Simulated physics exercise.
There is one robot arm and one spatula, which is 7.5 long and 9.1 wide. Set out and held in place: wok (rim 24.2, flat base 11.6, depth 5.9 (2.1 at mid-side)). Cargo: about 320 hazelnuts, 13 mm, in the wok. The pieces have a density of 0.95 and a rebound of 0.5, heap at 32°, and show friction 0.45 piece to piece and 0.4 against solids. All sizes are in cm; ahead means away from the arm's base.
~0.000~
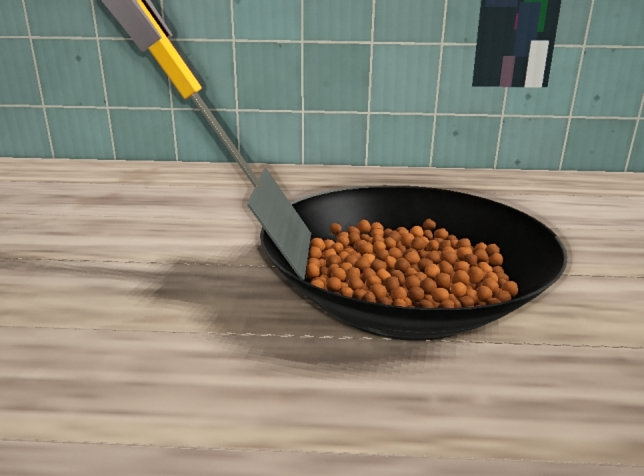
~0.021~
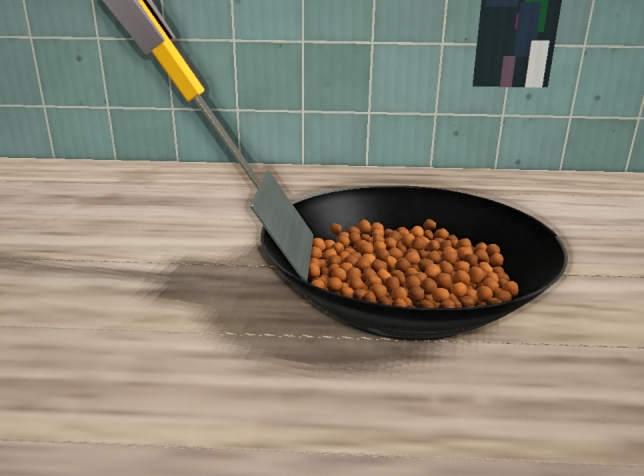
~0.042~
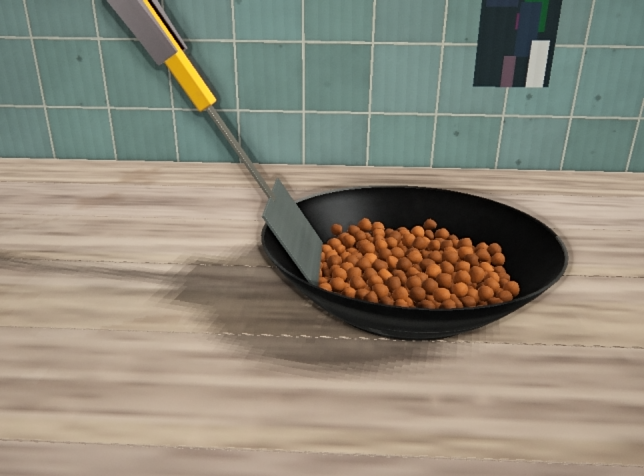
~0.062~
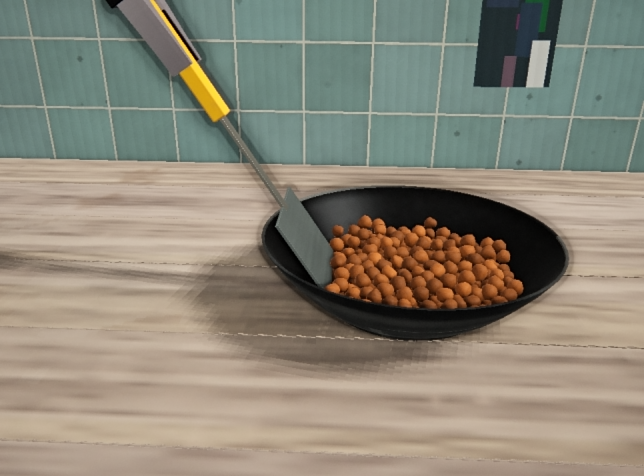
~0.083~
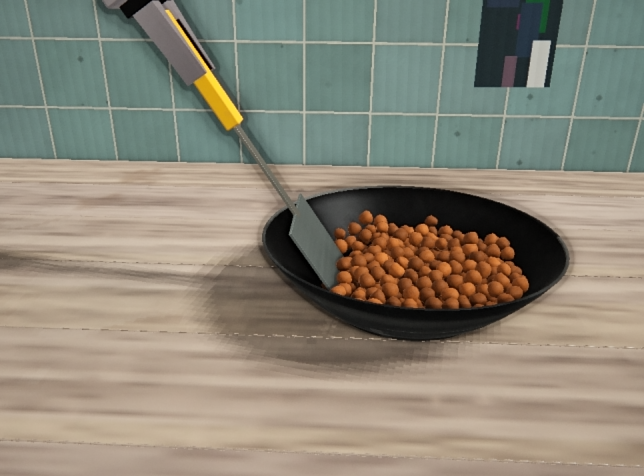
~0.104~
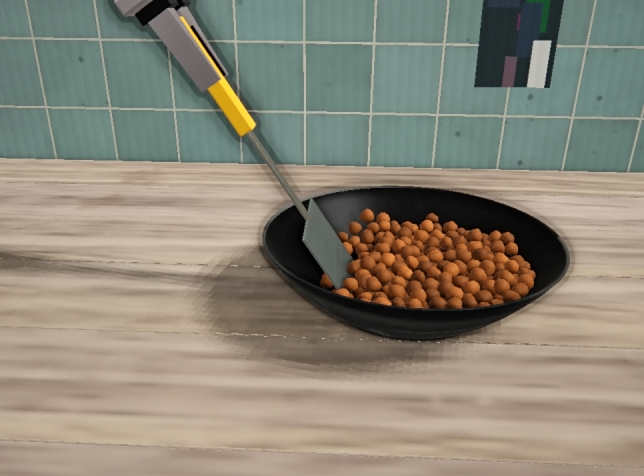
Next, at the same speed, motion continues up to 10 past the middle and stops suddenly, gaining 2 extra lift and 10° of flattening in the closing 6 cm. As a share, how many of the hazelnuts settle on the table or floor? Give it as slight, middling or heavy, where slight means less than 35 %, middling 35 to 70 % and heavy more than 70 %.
Middling.
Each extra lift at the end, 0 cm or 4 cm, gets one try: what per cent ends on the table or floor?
45 and 45 %.
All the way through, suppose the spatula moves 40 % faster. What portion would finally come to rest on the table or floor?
Roughly 50 per cent, I'd say.
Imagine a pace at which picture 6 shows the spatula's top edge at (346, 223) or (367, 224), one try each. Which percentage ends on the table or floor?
Try one roughly 55 per cent; try two roughly 60 per cent.
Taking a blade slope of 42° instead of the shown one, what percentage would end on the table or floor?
It would come to roughly 50 percent.
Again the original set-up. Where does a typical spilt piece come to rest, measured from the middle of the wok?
Distance, approx.: 24 cm.
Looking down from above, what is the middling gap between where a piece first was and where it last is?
Roughly 9 centimetres.
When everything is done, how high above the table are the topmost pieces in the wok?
Height at rest: Roughly 4.5 cm.
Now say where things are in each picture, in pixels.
In the first frame, spatula top edge at (257, 184), sloping 57°; upper third of the load around (404, 266), from x 310 to 510, top at y 225; 319 in the wok.
In the second frame, spatula top edge at (260, 186), sloping 57°; upper third of the load around (405, 266), from x 310 to 510, top at y 225.
In the third frame, spatula top edge at (271, 195), sloping 57°; upper third of the load around (408, 267), from x 315 to 510, top at y 225.
In the fourth frame, spatula top edge at (283, 205), sloping 57°; upper third of the load around (418, 267), from x 320 to 515, top at y 225.
In the fifth frame, spatula top edge at (295, 212), sloping 57°; upper third of the load around (426, 268), from x 325 to 520, top at y 220.
In the sixth frame, spatula top edge at (308, 217), sloping 57°; upper third of the load around (438, 268), from x 325 to 525, top at y 215; 319 in the wok.
By 0.22 s, sloping 57°, highest piece 8 above the table; 317 in the wok, 2 on the blade or in flight.
By 0.34 s, sloping 53°, highest piece 9 above the table; 309 in the wok, 3 on the table or floor, 7 on the blade or in flight.
By 0.59 s, sloping 47°, highest piece 6 above the table; 166 in the wok, 150 on the table or floor, 3 on the blade or in flight.
By 1.64 s, sloping 47°, highest piece 4 above the table; 166 in the wok, 153 on the table or floor.
Final count, 166 in the wok, 153 on the table or floor. That is 48 % on the table or floor.
